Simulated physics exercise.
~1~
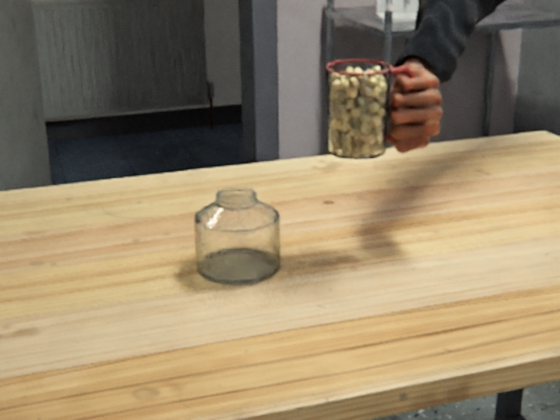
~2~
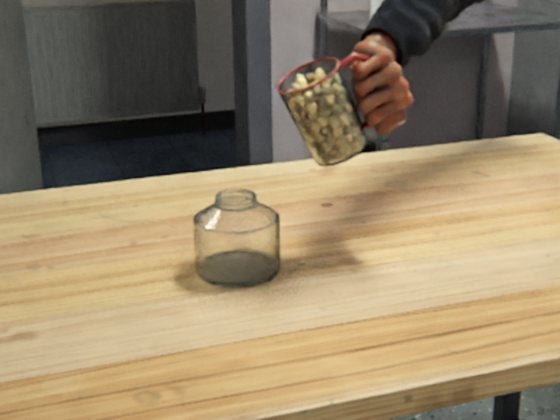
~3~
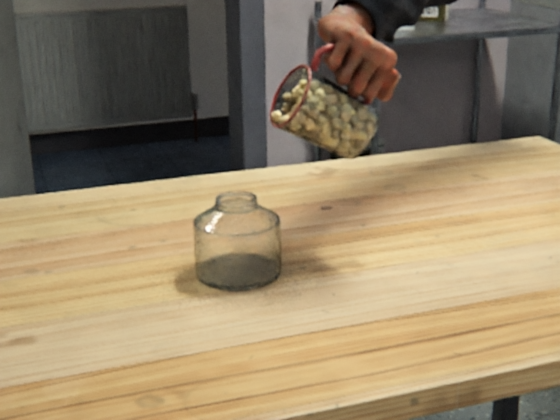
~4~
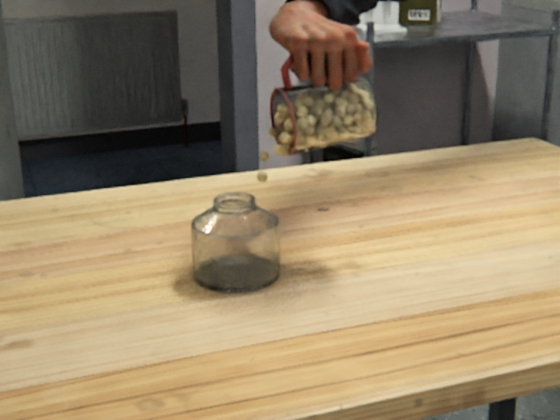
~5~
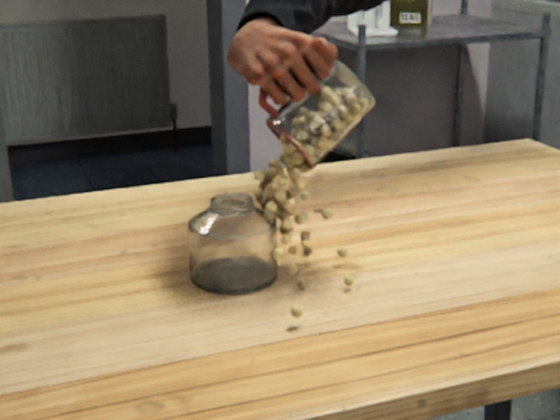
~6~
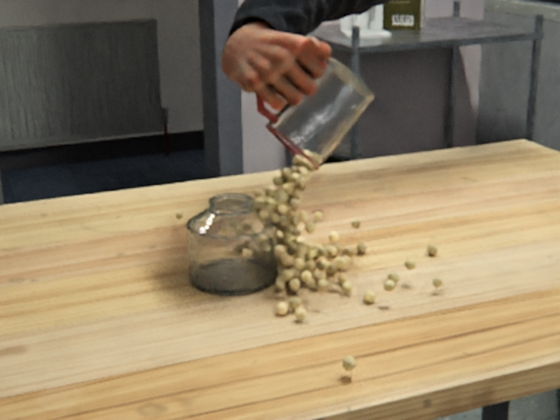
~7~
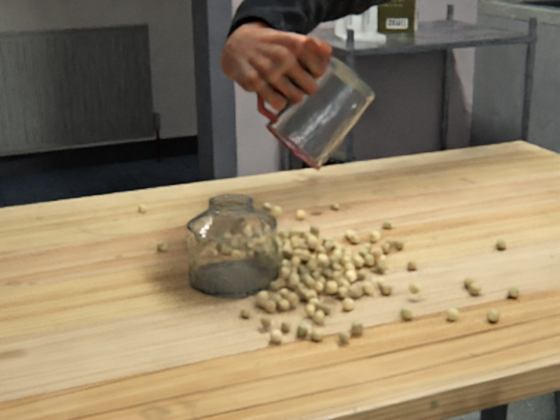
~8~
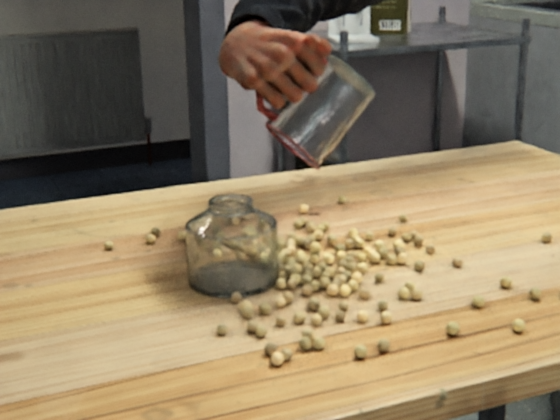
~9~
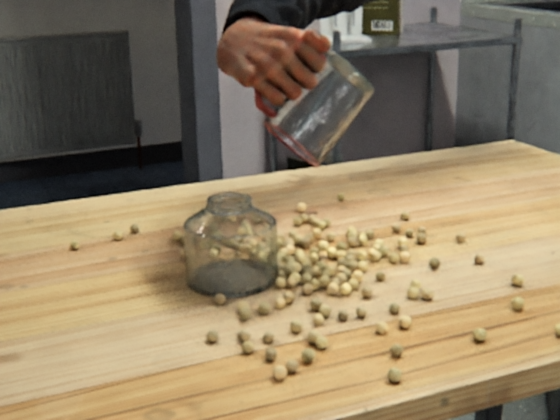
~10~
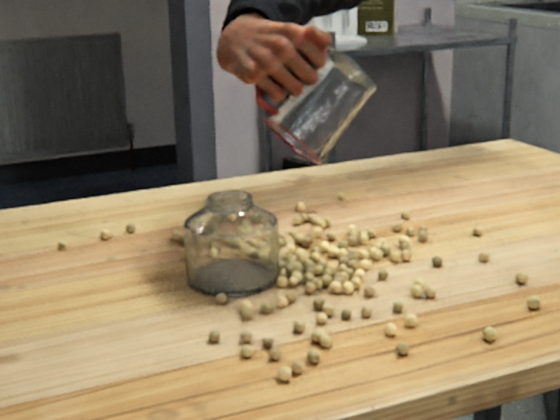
A hand in a dark sleeve holds a clear glass cup with a reddish rim, full of pale round nuts, above a light wooden table seen from slightly above. An empty, wide glass jar with a short neck stands on the table to the left. The hand moves left and tips the cup until a few nuts drop, then the rest pour out in a stream. They land beside the jar's right side, bounce and scatter over the boards. The hand holds the emptied cup tilted downward, while the nuts lie still in a loose heap and the jar remains empty.
